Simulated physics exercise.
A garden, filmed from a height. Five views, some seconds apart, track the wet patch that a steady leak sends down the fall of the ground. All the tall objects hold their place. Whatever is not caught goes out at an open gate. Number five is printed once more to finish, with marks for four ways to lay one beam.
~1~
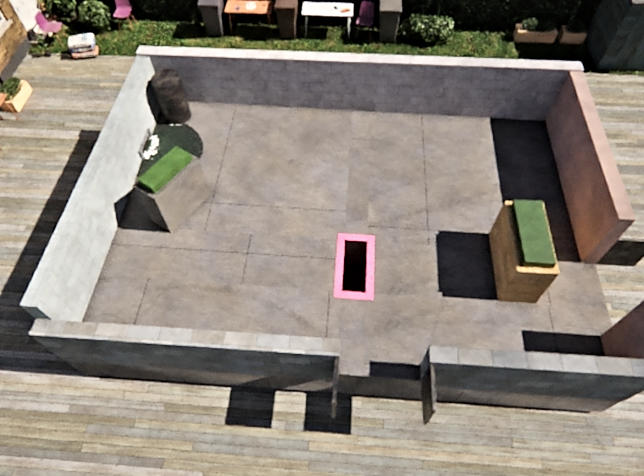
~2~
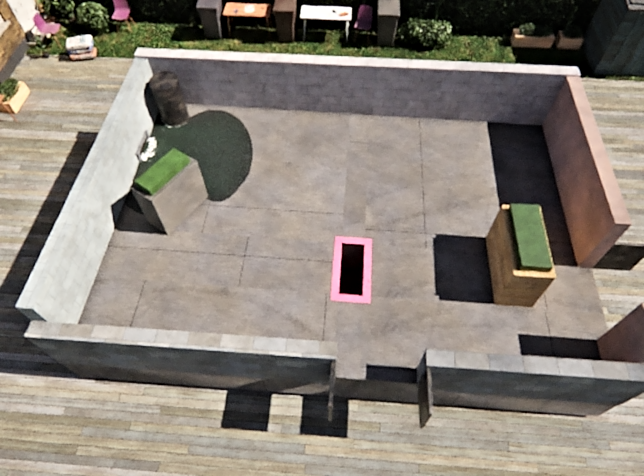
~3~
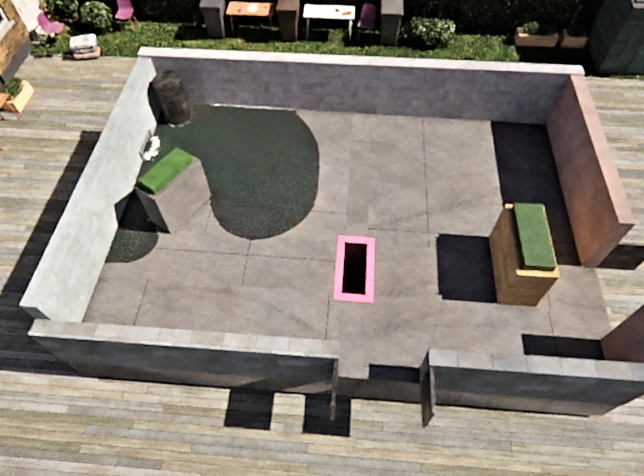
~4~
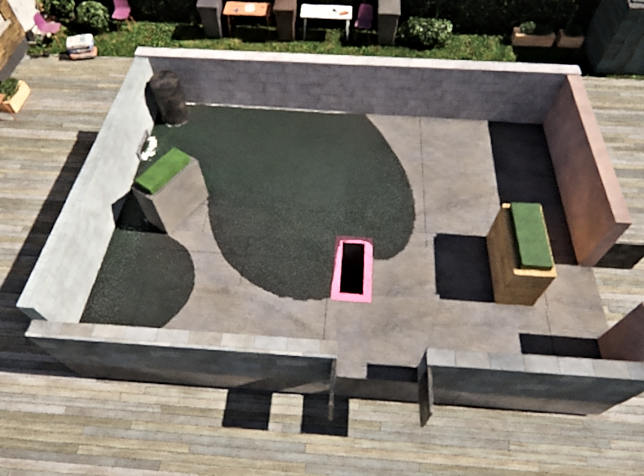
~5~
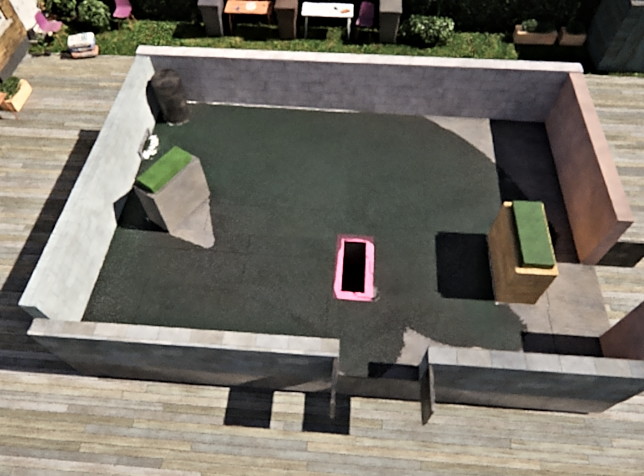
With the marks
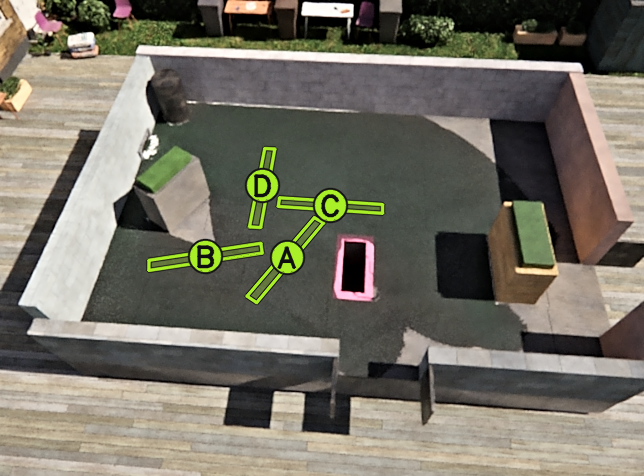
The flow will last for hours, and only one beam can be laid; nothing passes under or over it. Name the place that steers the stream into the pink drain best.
Best: B.
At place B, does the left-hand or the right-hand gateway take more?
The right gate.
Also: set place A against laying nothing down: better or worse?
Worse.
In lime, A from (251, 299) to (318, 220); B from (148, 265) to (261, 248); C from (278, 202) to (382, 208); D from (255, 227) to (269, 148).
With A, about 11 % of the stream goes into the pink drain, about 87 % out by the gates.
With B, about 23 % of the stream goes into the pink drain, about 75 % out by the gates.
With C, about 8 % of the stream goes into the pink drain, about 89 % out by the gates.
With D, about 11 % of the stream goes into the pink drain, about 87 % out by the gates.
